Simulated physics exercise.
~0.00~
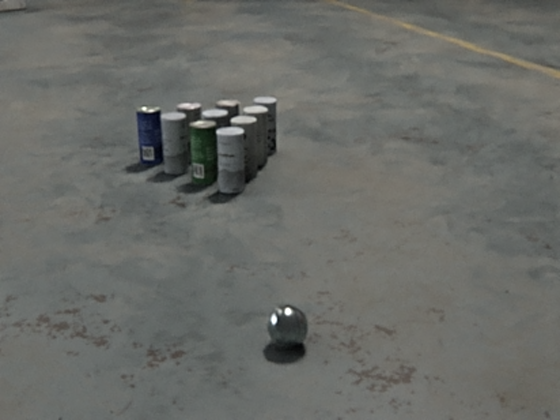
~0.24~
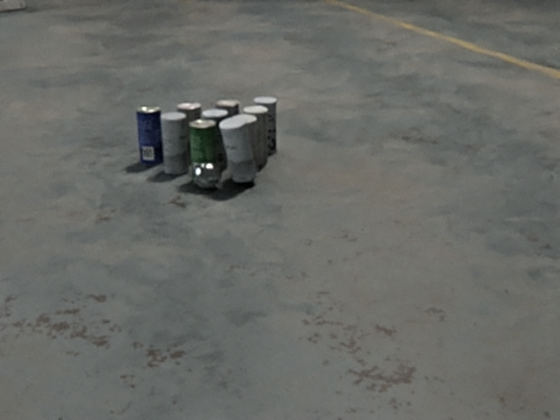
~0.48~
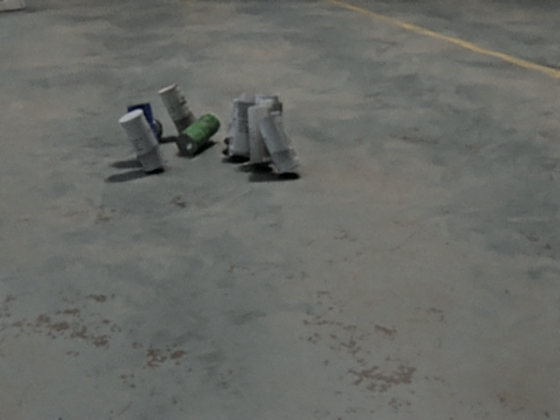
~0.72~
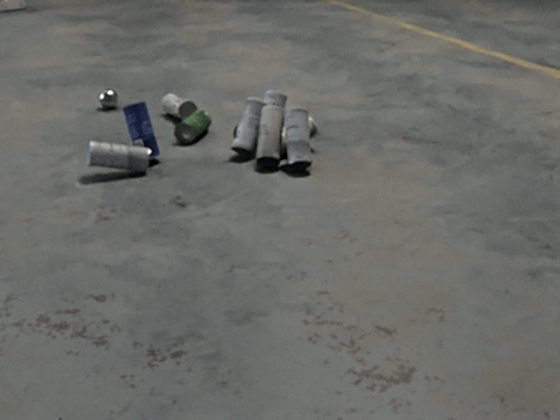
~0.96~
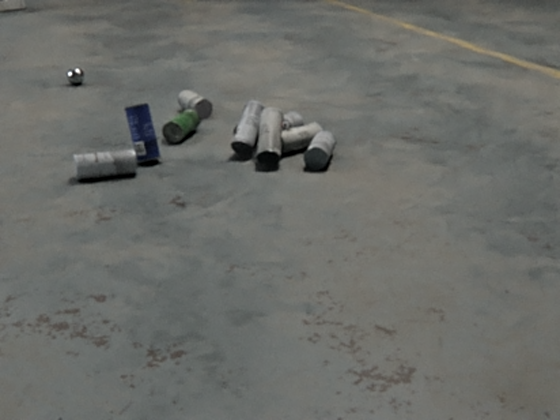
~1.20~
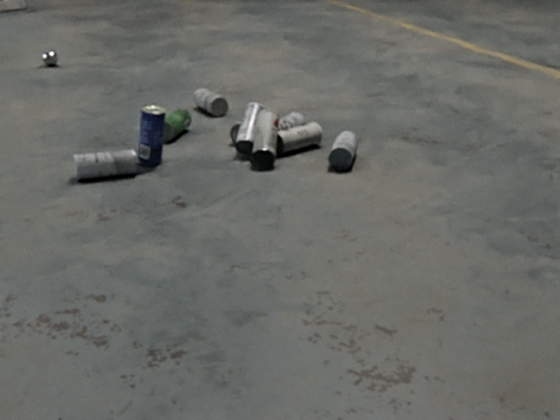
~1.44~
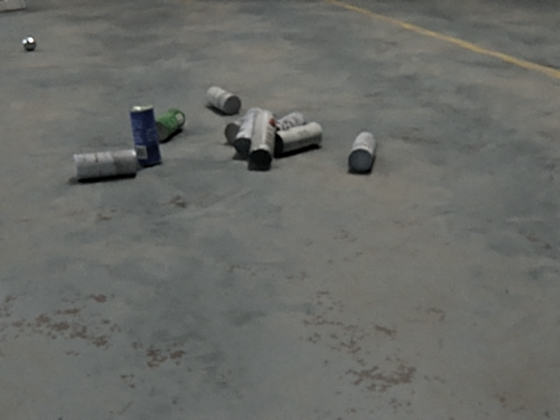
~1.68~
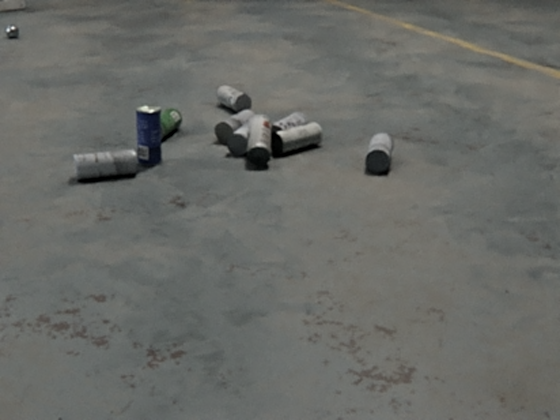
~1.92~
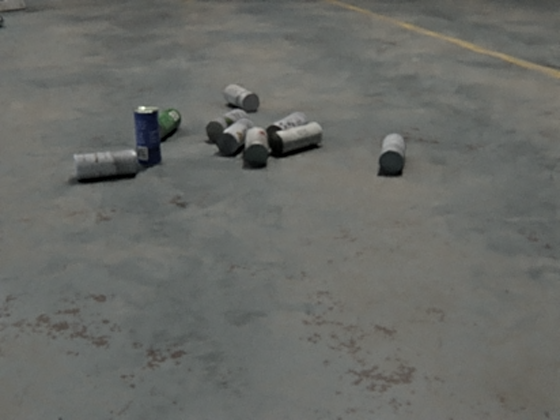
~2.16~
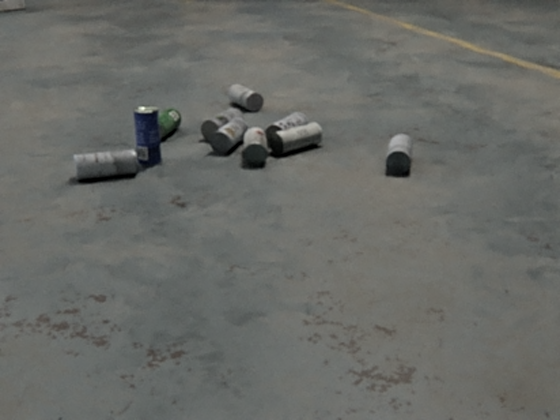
On a stained warehouse floor, a shiny metal ball rolls into a tight cluster of upright canisters, scattering them, and rolls away out of view at the upper left. The blue canister rocks and settles upright, while the green one and the surrounding grey ones lie toppled.
